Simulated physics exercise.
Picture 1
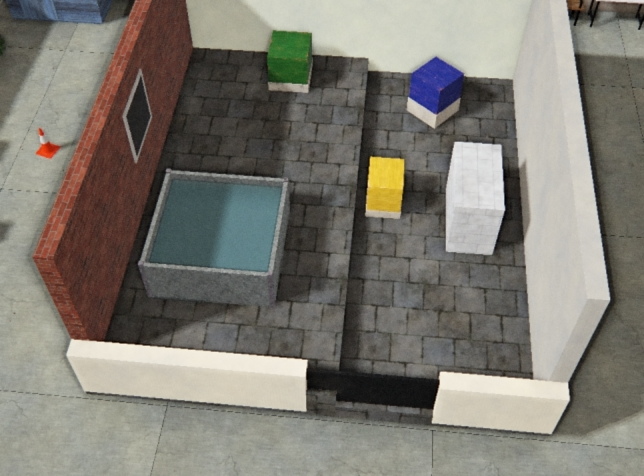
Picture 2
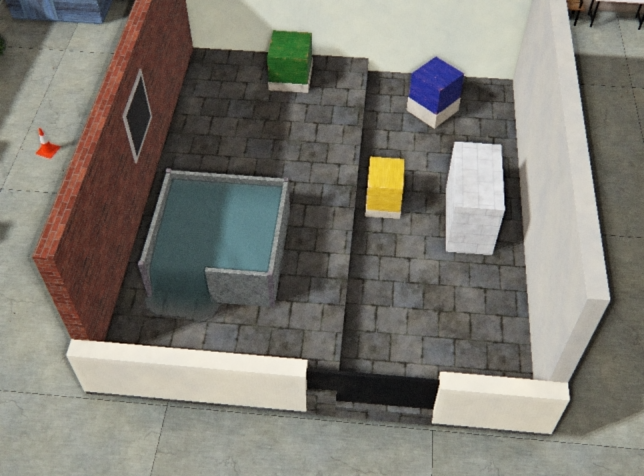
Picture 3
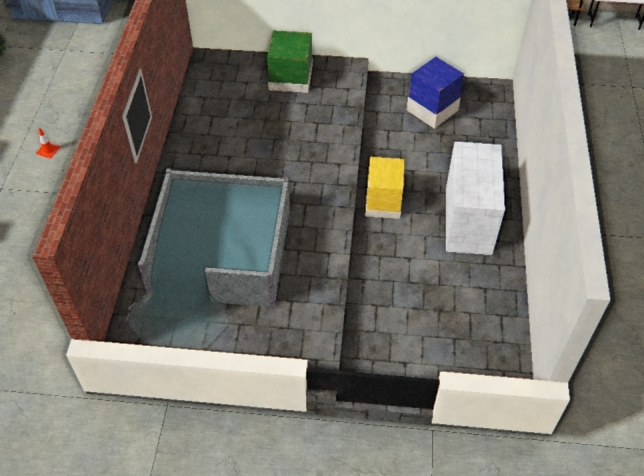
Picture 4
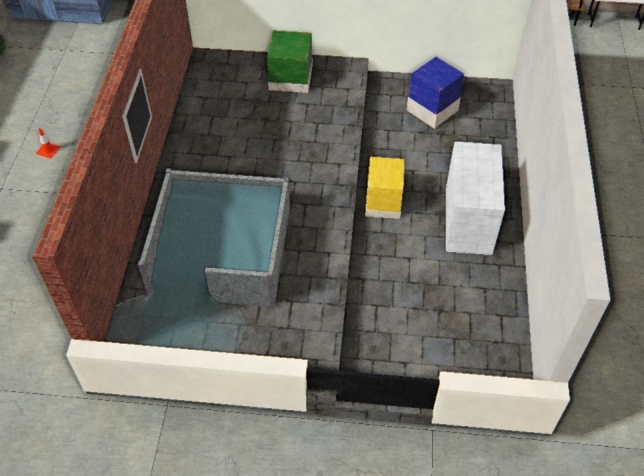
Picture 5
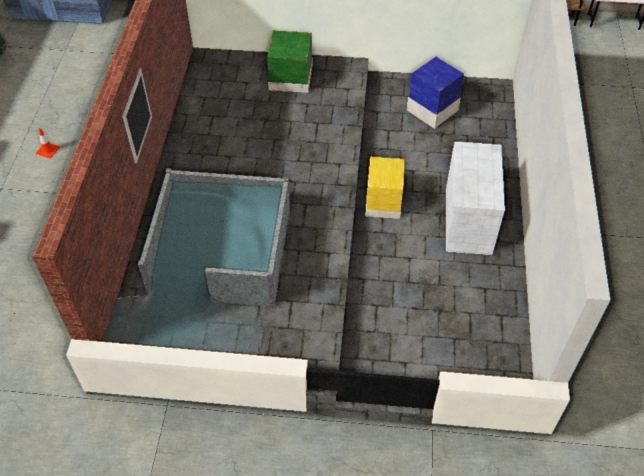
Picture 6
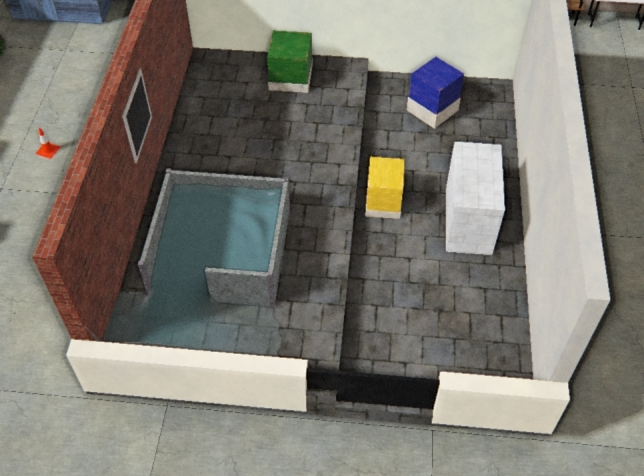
To begin with, an open tank of still water stands beside a red brick wall in a walled yard with green, blue and yellow-topped crates. Part of the tank's near side opens at the left, and water pours out, then spreads across the paving toward the low front wall.
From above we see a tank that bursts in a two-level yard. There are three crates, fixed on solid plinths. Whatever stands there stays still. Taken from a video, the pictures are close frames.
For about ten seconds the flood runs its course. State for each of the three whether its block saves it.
The green crate is saved. The blue crate is saved. The yellow crate is saved.
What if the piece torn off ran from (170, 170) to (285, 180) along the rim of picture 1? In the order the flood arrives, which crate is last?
That is the blue-painted one.
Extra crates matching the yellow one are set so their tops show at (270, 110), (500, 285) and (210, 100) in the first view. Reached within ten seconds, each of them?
Crate one avoids the flood; crate two is touched by the flood; crate three avoids the flood.
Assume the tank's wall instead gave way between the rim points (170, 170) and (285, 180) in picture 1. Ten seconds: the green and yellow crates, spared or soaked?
In short: Green gets drenched; yellow gets drenched.
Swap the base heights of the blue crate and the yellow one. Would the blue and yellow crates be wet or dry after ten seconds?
Then: The blue crate is safe; the yellow crate is safe.
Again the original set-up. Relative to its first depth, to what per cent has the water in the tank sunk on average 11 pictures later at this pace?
Near 50 in a hundred.
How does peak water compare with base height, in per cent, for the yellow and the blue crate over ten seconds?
About 70 percent and about 20 percent.
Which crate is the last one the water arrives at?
I'd say the one in blue is last.
A moment on, water covers 10 % of the floor; the green crate not reached, the blue crate not reached, the yellow crate not reached.
Next, water covers 25 % of the floor; the green crate not reached, the blue crate not reached, the yellow crate not reached.
Then, water covers 50 % of the floor; the green crate water round its plinth, the blue crate not reached, the yellow crate water round its plinth.
Later, water covers 70 % of the floor; the green crate water round its plinth, the blue crate water round its plinth, the yellow crate water round its plinth.
In the end, water covers 95 % of the floor; the green crate stayed above the water, the blue crate stayed above the water, the yellow crate stayed above the water.
